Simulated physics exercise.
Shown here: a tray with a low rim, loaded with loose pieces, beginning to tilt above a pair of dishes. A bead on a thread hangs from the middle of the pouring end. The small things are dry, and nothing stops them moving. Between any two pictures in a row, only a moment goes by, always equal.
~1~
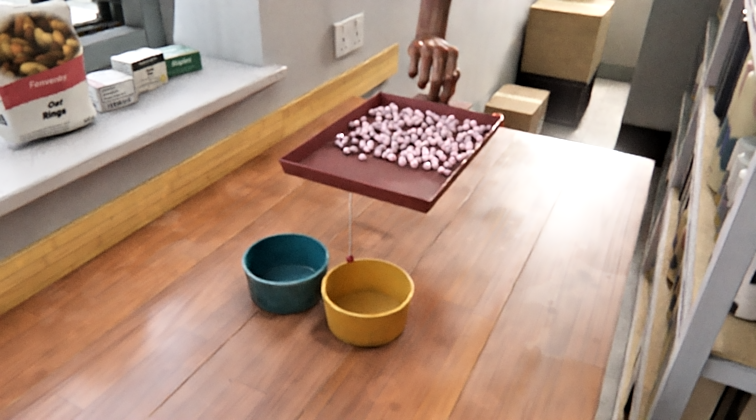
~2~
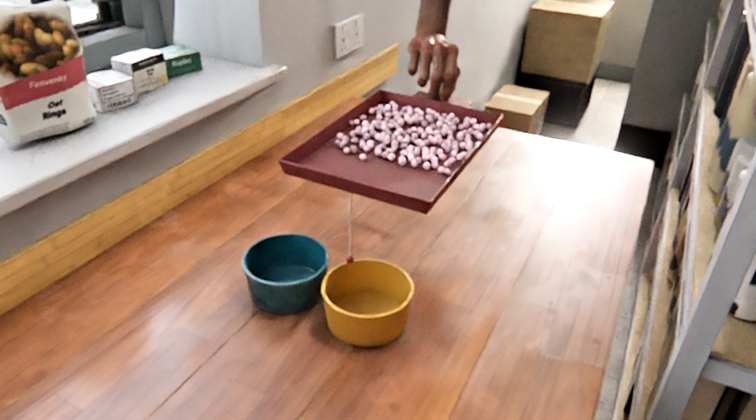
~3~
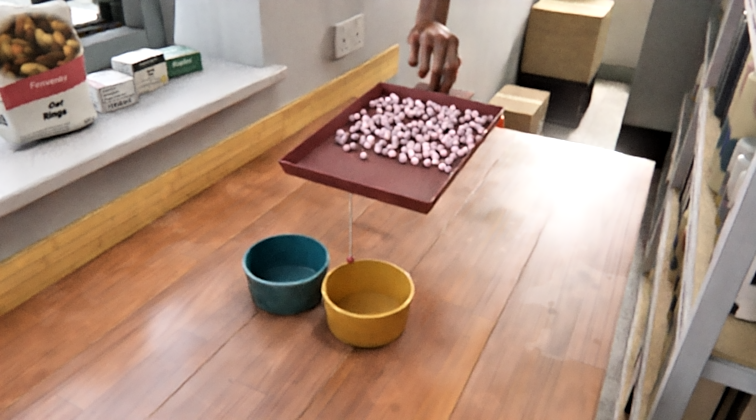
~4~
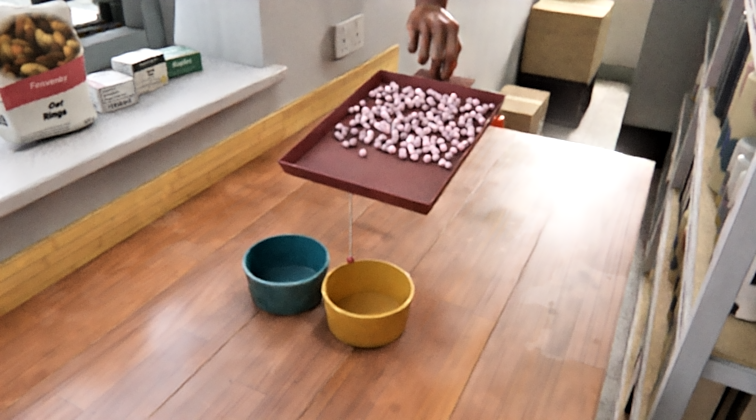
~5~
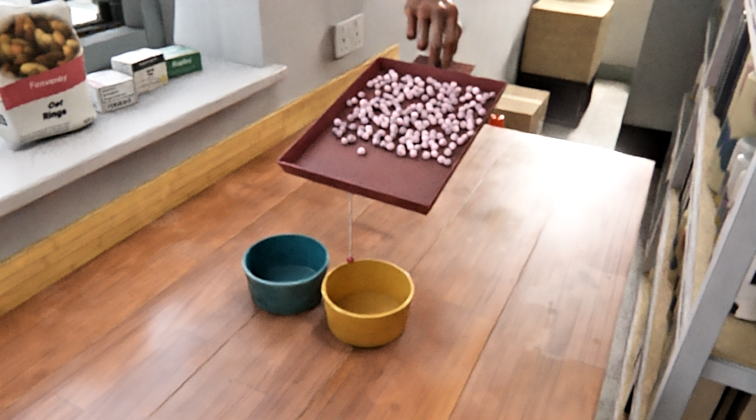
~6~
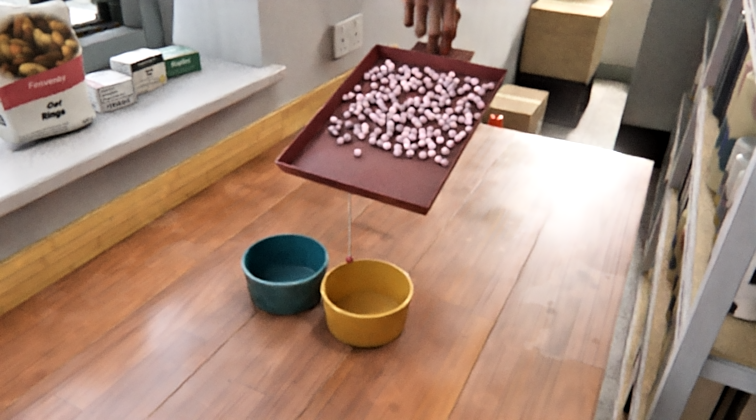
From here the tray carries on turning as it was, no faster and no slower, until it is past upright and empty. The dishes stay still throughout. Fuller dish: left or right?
Pretty sure the heavier pile builds up on the right there.
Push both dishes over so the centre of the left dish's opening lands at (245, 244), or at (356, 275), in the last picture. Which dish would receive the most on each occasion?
The first time the right-side one comes out ahead, then the left-side one the second time.
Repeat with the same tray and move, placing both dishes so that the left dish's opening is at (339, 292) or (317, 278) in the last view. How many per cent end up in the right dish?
20 %, 40 %.
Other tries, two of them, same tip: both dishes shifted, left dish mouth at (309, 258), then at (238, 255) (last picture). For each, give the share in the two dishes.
First case: Some 40 %; second case: Some 50 %.
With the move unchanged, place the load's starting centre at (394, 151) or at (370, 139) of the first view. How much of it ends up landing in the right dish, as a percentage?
First case around 50 %, second case around 40 %.
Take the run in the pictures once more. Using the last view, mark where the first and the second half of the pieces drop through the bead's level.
Around (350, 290) at first; around (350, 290) after that.
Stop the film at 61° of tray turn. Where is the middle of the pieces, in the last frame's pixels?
Somewhere near pixel (365, 194).
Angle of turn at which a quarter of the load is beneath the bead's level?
About 65°.
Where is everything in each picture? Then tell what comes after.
The first frame shows corners of the pouring end at (284, 159) and (428, 198), level; middle of the load at (415, 137), sugar pearls; left dish at (262, 293); right dish at (346, 326); bead on its thread at (350, 259).
The second frame shows corners of the pouring end at (284, 159) and (428, 199), level; middle of the load at (415, 136).
The third frame shows corners of the pouring end at (284, 159) and (428, 200), tipped barely, level across its low end; middle of the load at (415, 131).
The fourth frame shows corners of the pouring end at (283, 160) and (427, 201), tipped a little, level across its low end; middle of the load at (415, 123).
The fifth frame shows corners of the pouring end at (282, 160) and (427, 202), tipped a little, level across its low end; middle of the load at (414, 115).
The sixth frame shows corners of the pouring end at (280, 160) and (425, 203), tipped clearly, level across its low end; middle of the load at (412, 111), all on the move; left dish at (261, 294); right dish at (345, 326).
Soon after the last picture, tray tipped steeply; about two thirds on the tray; a small part in the right dish; a stray few in the left dish; a small part outside both; a small part in the air.
A little later, tray tipped right over; a small part on the tray; about a quarter in the right dish; a small part in the left dish; about a quarter outside both; about a quarter in the air.
Later still, tray tipped past a quarter turn; about half in the right dish; a small part in the left dish; about half outside both.
By the end, tray tipped past a quarter turn; about half in the right dish; a small part in the left dish; about half outside both.
